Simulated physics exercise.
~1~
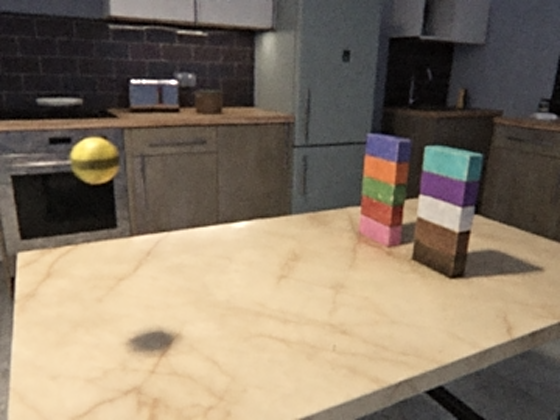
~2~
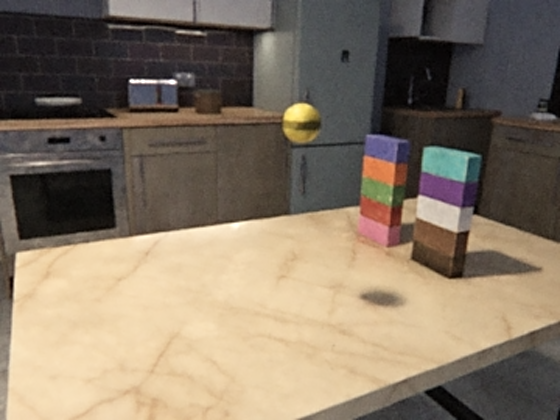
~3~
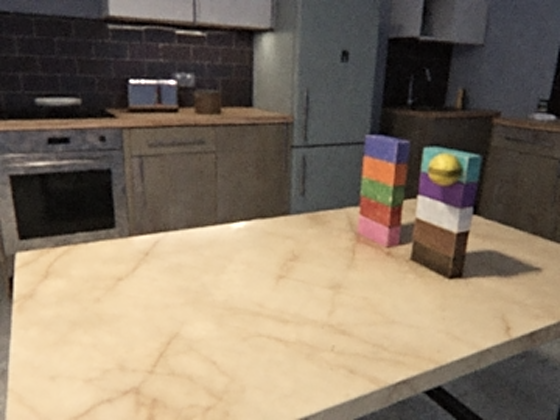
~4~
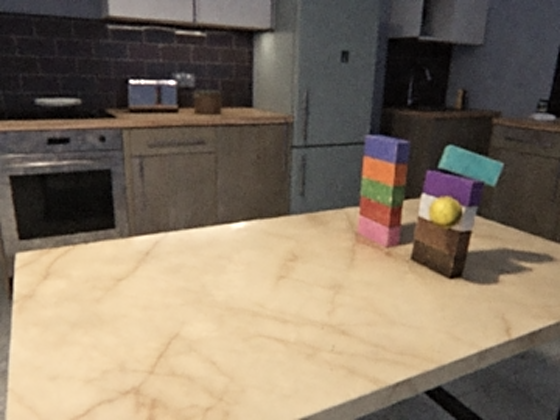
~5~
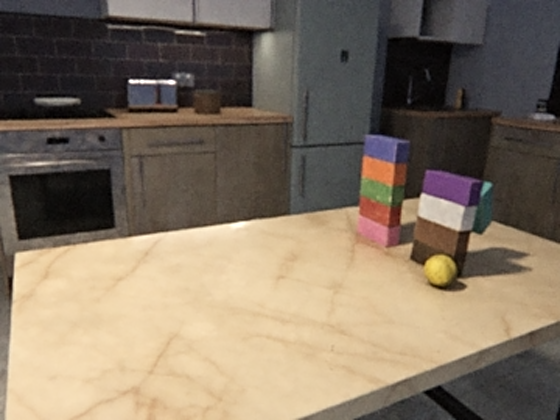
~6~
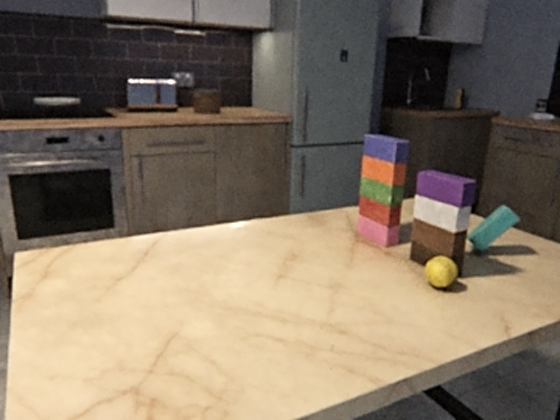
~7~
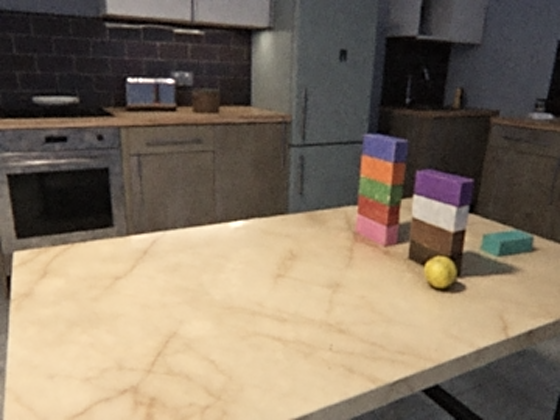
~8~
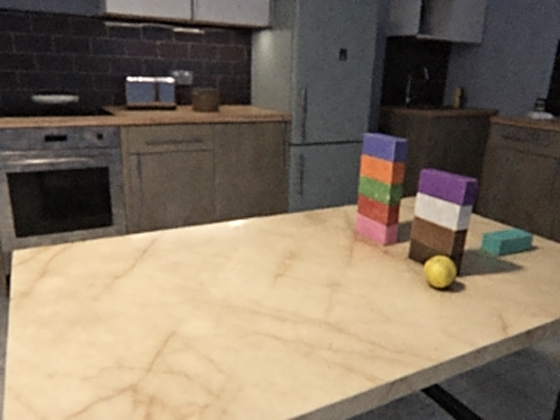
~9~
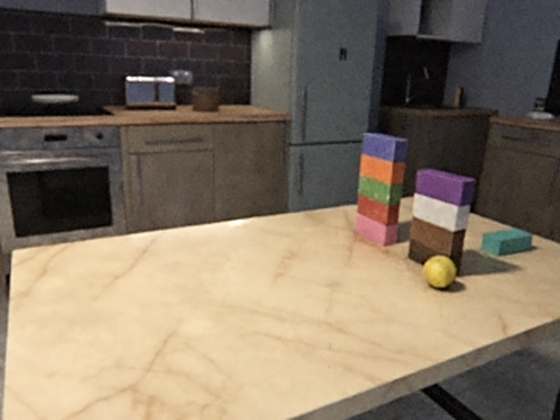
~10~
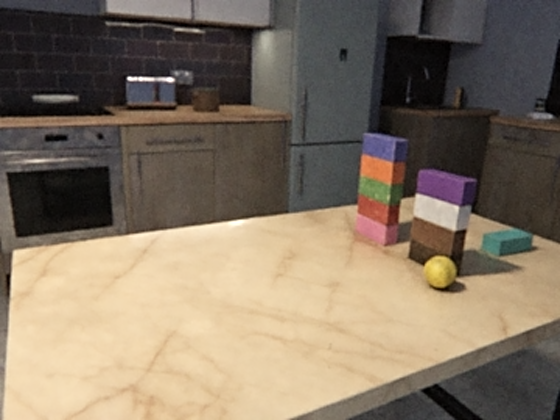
A yellow ball flies in from the left above a pale marbled table in a dim kitchen, seen from slightly above by a gently swaying camera. On the right stand two stacks of blocks, one of blue, orange, green, red and pink, and a nearer one of turquoise, purple, white and brown. The ball strikes the top of the nearer stack, then drops down its front as the turquoise block tips off to the right. The ball settles at the stack's foot, and the turquoise block tumbles onto the table behind. It ends lying there, while both stacks remain standing.
